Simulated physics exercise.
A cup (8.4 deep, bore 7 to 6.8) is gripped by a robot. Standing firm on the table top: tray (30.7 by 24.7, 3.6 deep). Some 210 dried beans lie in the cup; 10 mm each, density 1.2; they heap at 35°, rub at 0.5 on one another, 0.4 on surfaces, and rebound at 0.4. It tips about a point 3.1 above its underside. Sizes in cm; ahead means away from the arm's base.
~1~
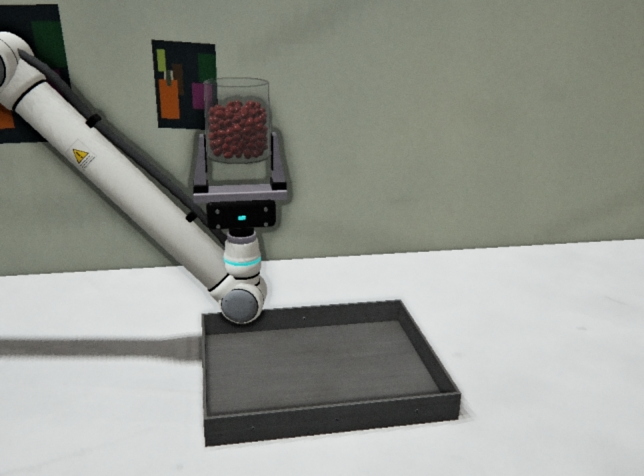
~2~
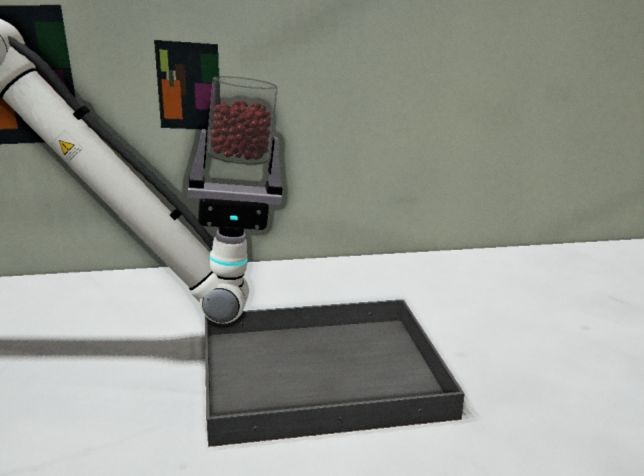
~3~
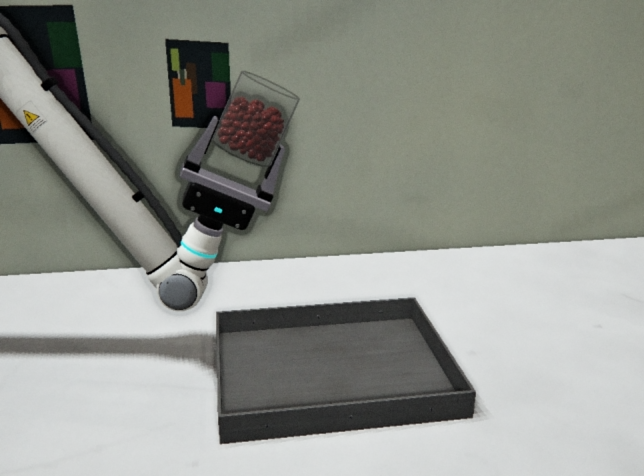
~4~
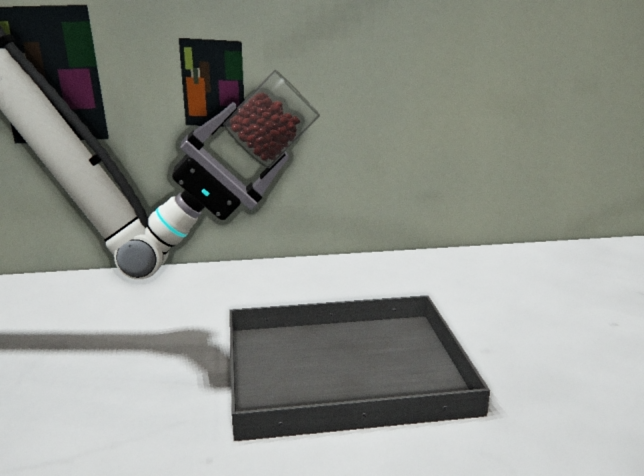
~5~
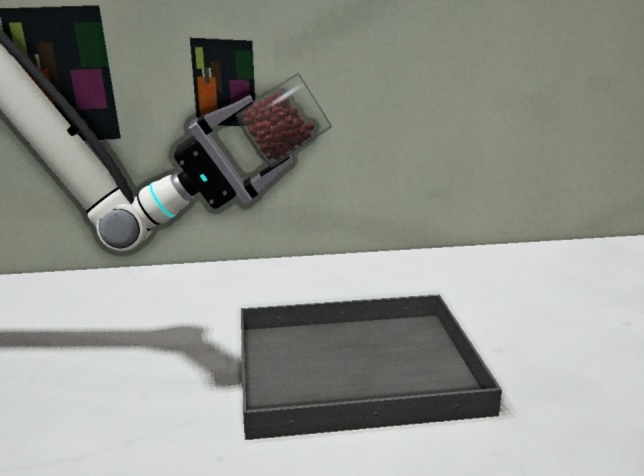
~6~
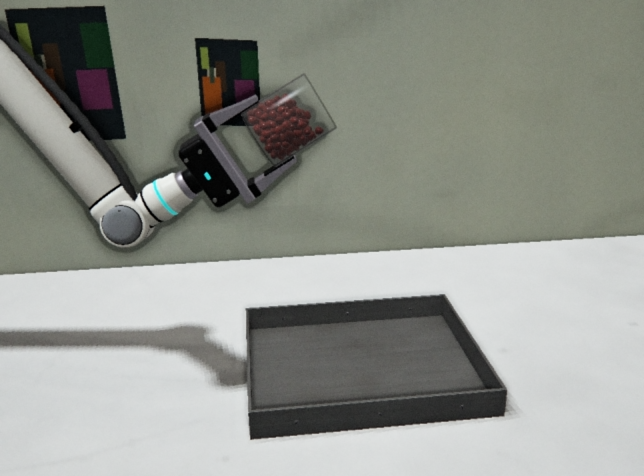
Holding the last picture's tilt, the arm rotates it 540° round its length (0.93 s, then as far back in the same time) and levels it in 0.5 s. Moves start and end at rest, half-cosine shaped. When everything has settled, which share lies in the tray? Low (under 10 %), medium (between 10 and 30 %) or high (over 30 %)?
In the tray the share is low, under 10 %.
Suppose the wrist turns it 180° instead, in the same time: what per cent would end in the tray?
In that case some 0 per cent.
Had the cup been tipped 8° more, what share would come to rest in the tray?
It would be near 0 per cent.
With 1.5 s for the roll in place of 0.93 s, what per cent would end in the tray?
Then about 0 per cent.
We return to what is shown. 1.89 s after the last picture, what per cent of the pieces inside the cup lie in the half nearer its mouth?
About 30 per cent.
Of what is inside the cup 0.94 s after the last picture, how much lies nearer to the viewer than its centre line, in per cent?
Some 45 per cent.
Then, 0.94 s on, tipped 60°, highest piece 38 above the table; 206 in the cup.
Then, 1.89 s on, tipped 60°, highest piece 38 above the table; 206 in the cup.
Then, 2.56 s on, upright, highest piece 38 above the table; 206 in the cup.
Then, 3.26 s on, upright, highest piece 38 above the table; 206 in the cup.
In the end, 206 in the cup. That is 0 % in the tray.
